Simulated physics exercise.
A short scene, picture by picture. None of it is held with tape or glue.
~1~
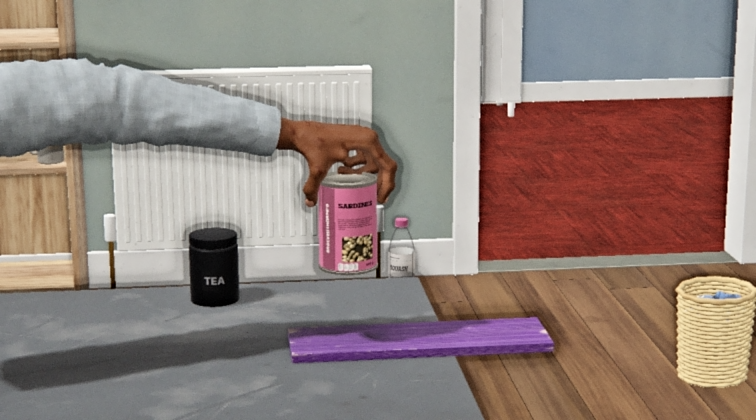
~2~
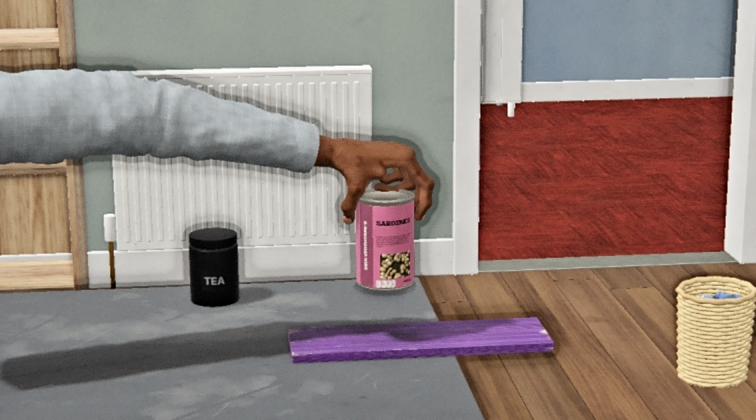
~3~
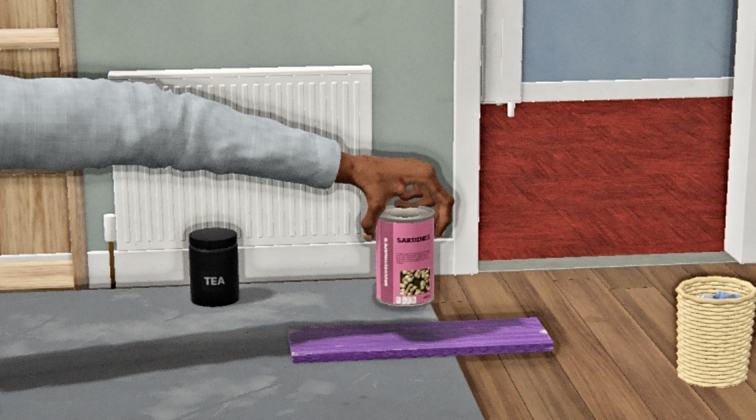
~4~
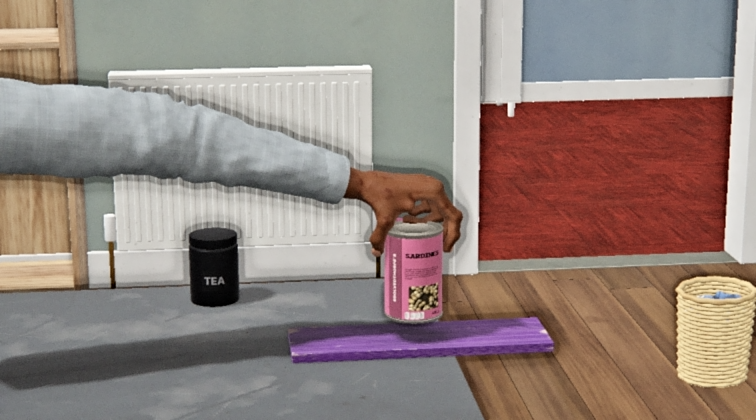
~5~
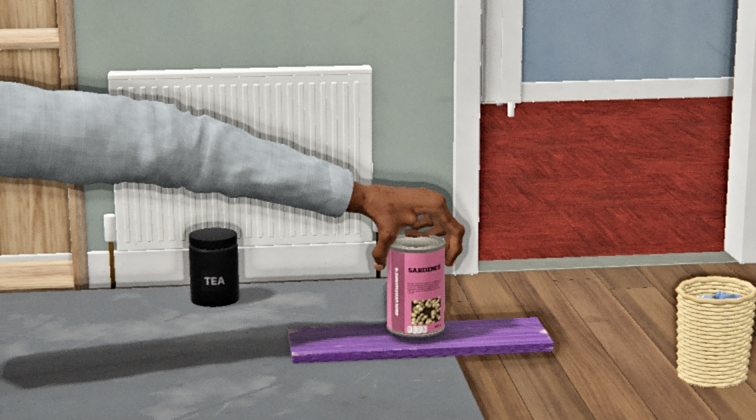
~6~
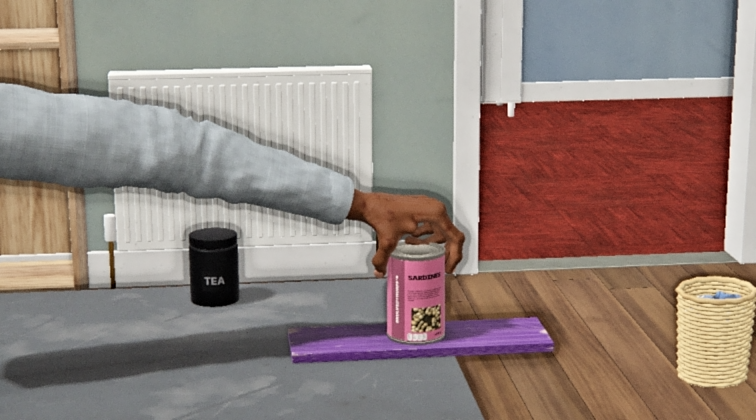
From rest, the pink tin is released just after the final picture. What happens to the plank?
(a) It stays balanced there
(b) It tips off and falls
Answer: A.
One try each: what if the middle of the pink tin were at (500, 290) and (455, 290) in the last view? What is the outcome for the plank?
On the first try it falls; on the second try it remains balanced.
Then, 0.50 s past the last view, nothing moves.
Then, 1.30 s past the last view, pink tin resting near (416, 293).
Finally, all 3 still in place. Final places as the last picture's camera would see them, pink tin near (416, 293). The plank stays on the table.
